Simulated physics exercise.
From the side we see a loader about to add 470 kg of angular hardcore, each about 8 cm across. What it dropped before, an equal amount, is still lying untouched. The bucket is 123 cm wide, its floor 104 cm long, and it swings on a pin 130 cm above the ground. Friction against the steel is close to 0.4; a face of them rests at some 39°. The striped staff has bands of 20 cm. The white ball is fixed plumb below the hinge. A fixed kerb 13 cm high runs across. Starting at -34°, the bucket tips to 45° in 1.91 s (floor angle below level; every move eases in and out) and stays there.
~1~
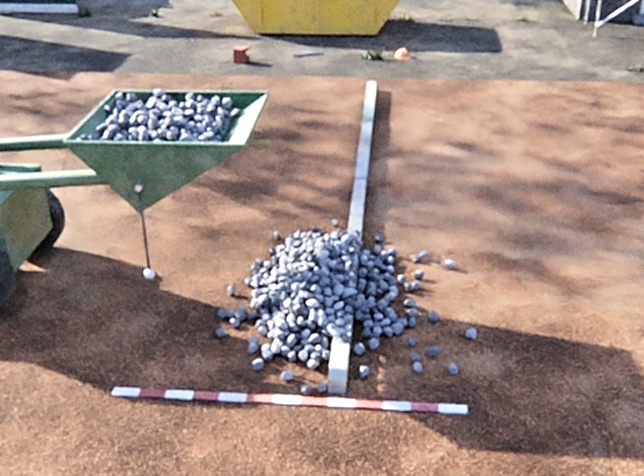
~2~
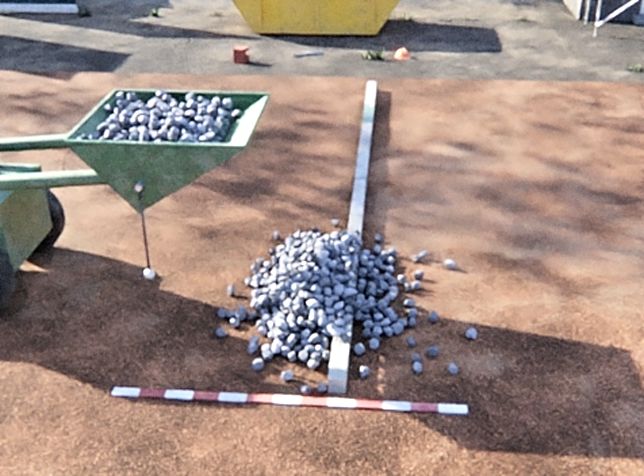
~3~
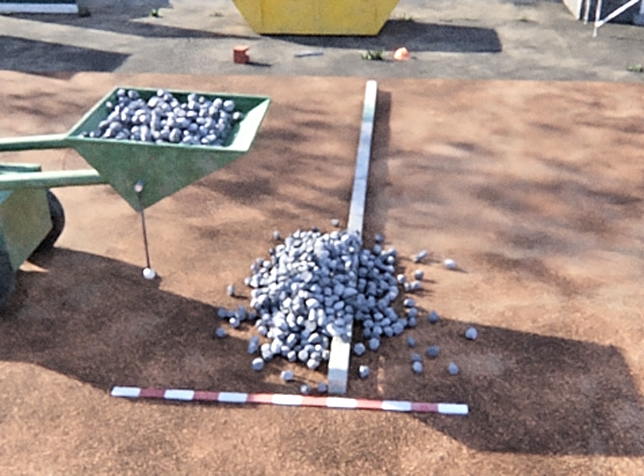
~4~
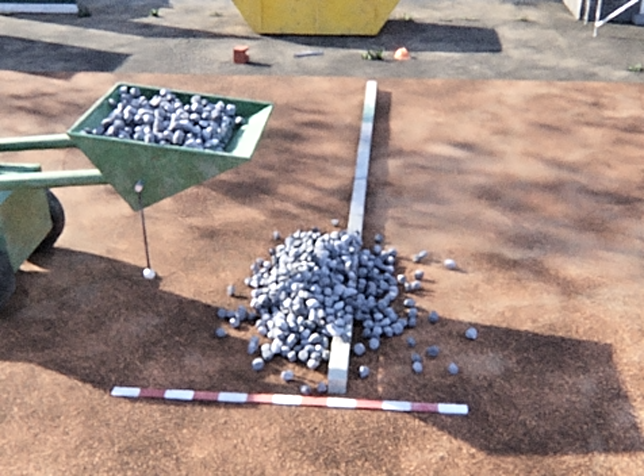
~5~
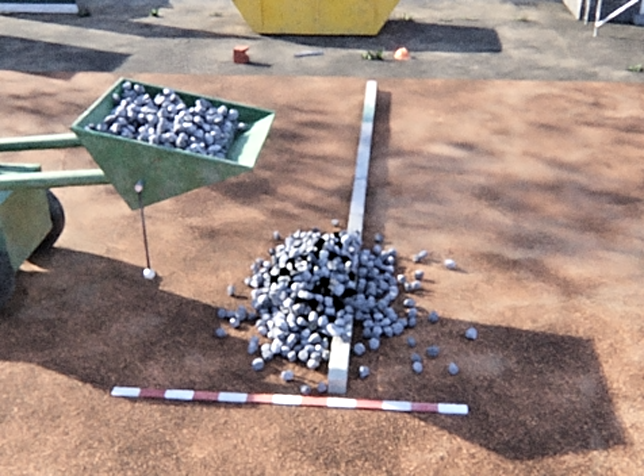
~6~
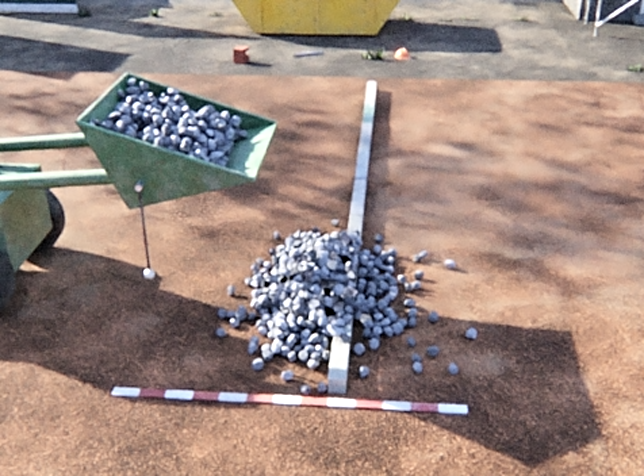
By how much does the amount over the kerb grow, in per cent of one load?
Some 0 per cent is added.
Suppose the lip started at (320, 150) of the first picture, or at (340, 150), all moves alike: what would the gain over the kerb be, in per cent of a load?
Near 40 per cent from the first place, 70 from the second.
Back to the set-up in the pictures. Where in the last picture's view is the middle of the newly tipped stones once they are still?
Their middle is at about (258, 275).
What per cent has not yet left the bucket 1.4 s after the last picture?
About 30 per cent.
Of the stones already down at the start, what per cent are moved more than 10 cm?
Roughly 0 per cent of them.
Then, 0.8 s after the last picture the floor is at 33°; in per cent of one load, 98 in the bucket, 88 on this side of the kerb, 14 over the kerb; the foremost stones are at (436, 299).
Then, 1.4 s after the last picture the floor is at 45°; in per cent of one load, 28 in the bucket, 158 on this side of the kerb, 14 over the kerb; the foremost stones are at (436, 299).
Then, 1.8 s after the last picture the floor is at 45°; in per cent of one load, 2 in the bucket, 185 on this side of the kerb, 14 over the kerb; the foremost stones are at (436, 299).
Then, 4.5 s after the last picture the floor is at 45°; in per cent of one load, 0 in the bucket, 186 on this side of the kerb, 14 over the kerb; the foremost stones are at (436, 299). Net gain over the kerb, 0.
